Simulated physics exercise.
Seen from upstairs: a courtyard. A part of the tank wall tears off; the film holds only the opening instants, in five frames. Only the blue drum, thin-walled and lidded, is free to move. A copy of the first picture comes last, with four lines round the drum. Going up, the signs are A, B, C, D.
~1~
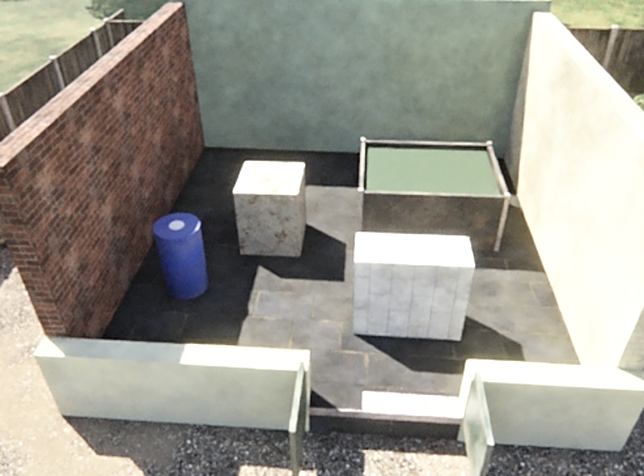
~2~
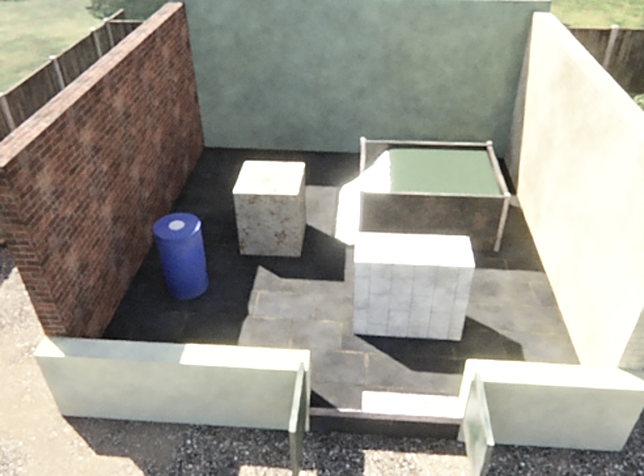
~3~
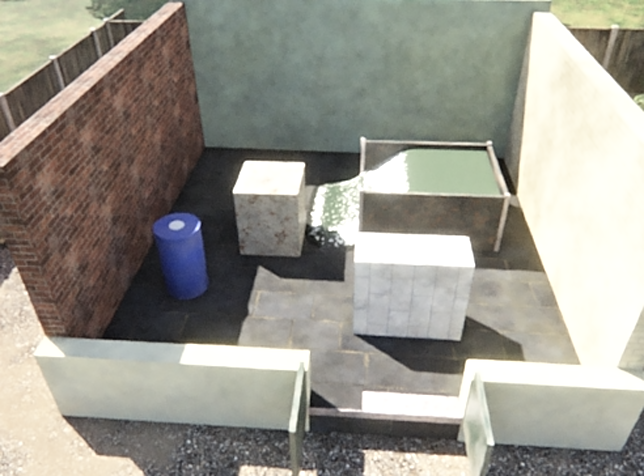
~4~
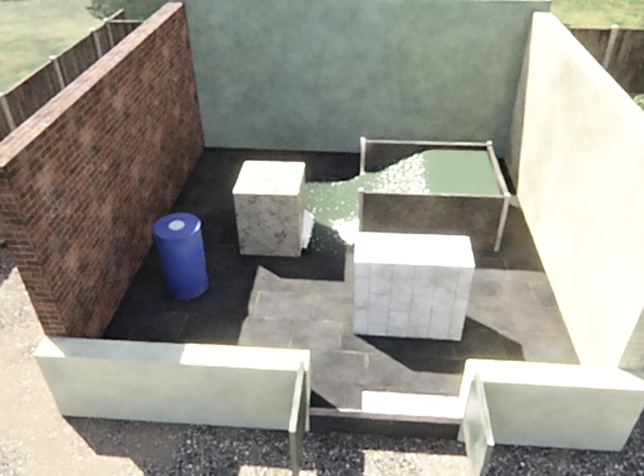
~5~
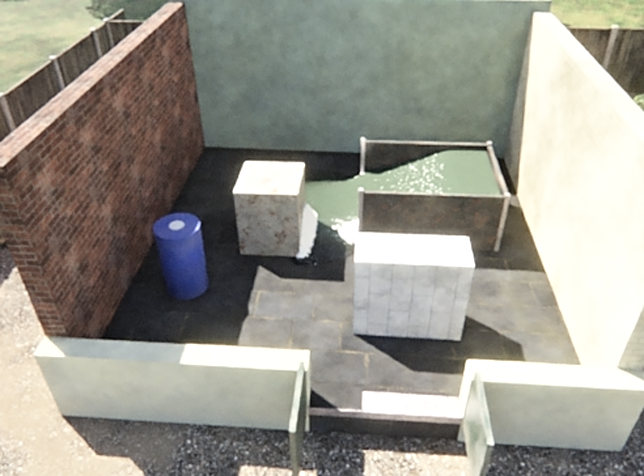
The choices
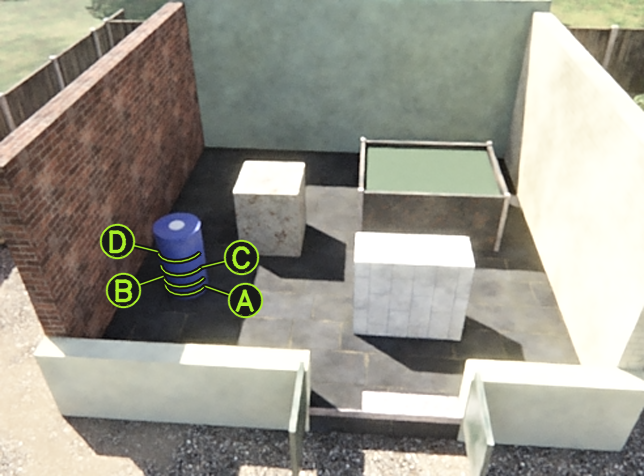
The clip shows a walled yard with a blue drum, two pale blocks and a raised tank of greenish water; water pours from the tank's left side and spreads across the dark paving to the nearer block, while the drum stays still.
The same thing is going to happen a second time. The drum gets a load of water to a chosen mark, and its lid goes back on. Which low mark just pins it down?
Level B just does it.
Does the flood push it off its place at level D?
No.
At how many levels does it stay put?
Three of the four.
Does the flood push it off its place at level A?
Yes, it does.
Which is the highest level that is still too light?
That would be A.
On the marked copy, A at (181, 294); B at (179, 286); C at (177, 275); D at (174, 261); from the bottom up A, B, C, D.
If A is chosen, it is pushed about its own width away.
If B is chosen, it does not move.
If C is chosen, it does not move.
If D is chosen, it does not move.
